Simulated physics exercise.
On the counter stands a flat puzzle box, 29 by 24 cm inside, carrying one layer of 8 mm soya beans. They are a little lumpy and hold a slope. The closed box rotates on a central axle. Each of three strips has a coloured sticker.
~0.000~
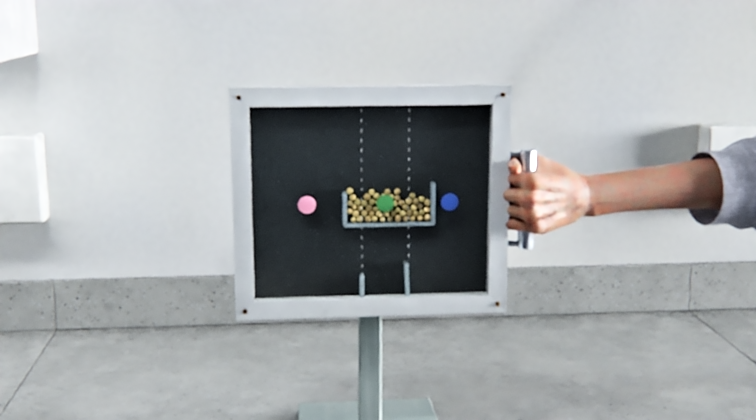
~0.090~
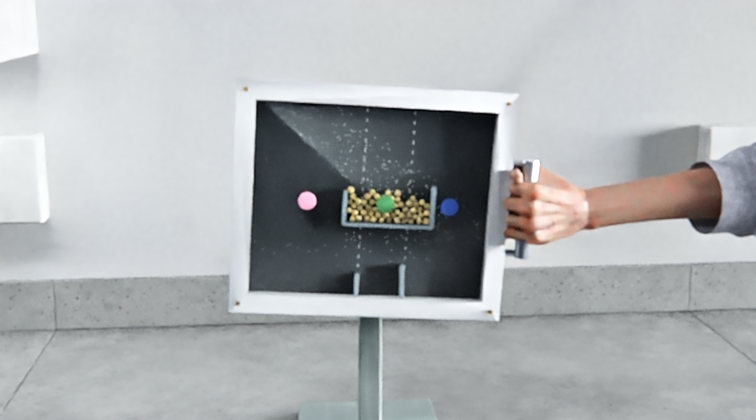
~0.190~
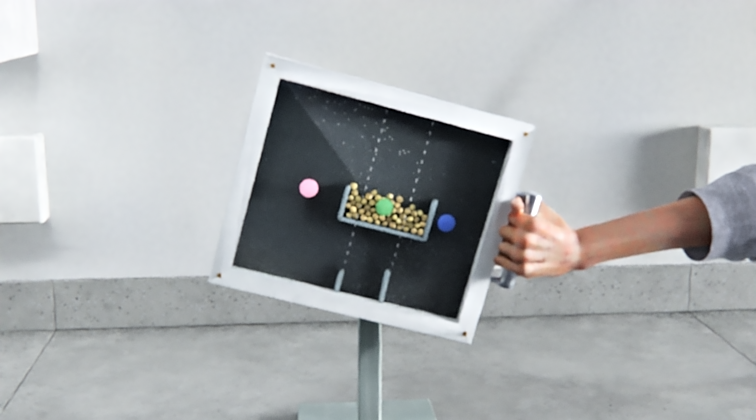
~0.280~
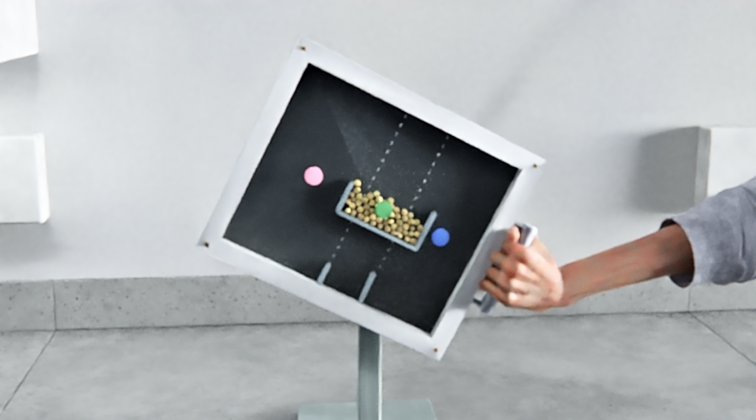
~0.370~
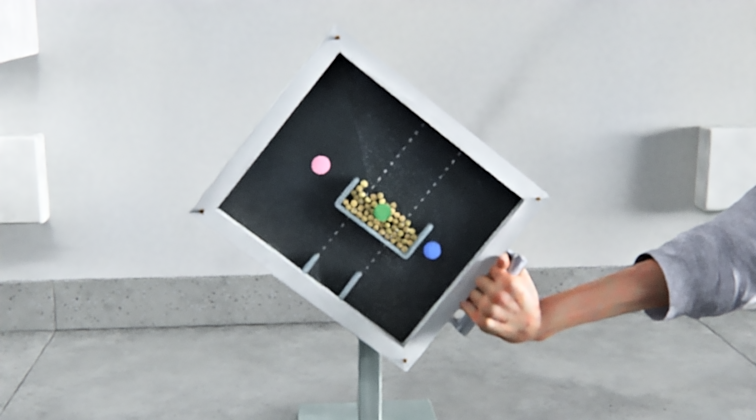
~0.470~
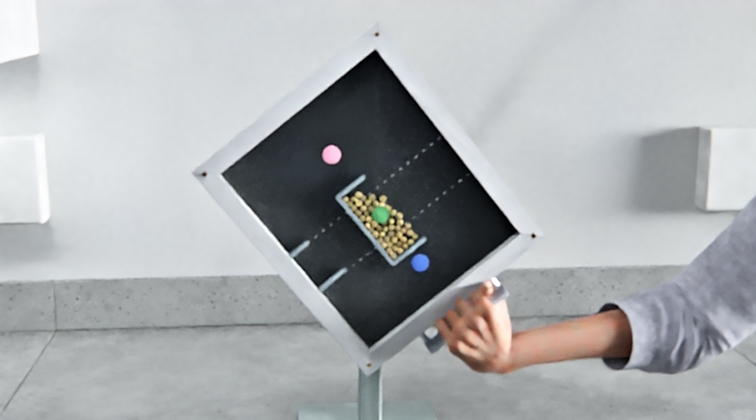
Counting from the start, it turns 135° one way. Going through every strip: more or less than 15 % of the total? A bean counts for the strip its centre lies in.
Pink less, blue more, green less than 15 %.
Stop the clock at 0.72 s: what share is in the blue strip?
Roughly 55 per cent.
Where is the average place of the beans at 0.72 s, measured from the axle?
About 1 cm right and 5 cm below.
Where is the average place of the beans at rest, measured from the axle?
Some 1 cm left and 15 cm below.
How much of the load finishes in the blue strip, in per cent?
About 100 per cent.
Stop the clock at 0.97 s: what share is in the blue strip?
About 80 per cent.
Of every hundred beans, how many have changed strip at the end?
Some 75 per cent.
By 0.72 s, it stands 84° clockwise; the beans' middle is 1 cm right of and 5 cm below the centre; pink 5 %, blue 55 %, green 40 %.
By 0.97 s, it stands 116° clockwise; the beans' middle is in line with and 9 cm below the centre; blue 80 %, green 20 %.
By 1.19 s, it stands 135° clockwise; the beans' middle is 2 cm left of and 14 cm below the centre; blue 100 %.
All still by 1.8 s, it stands 135° clockwise; pink 0 %, blue 100 %, green 0 %.
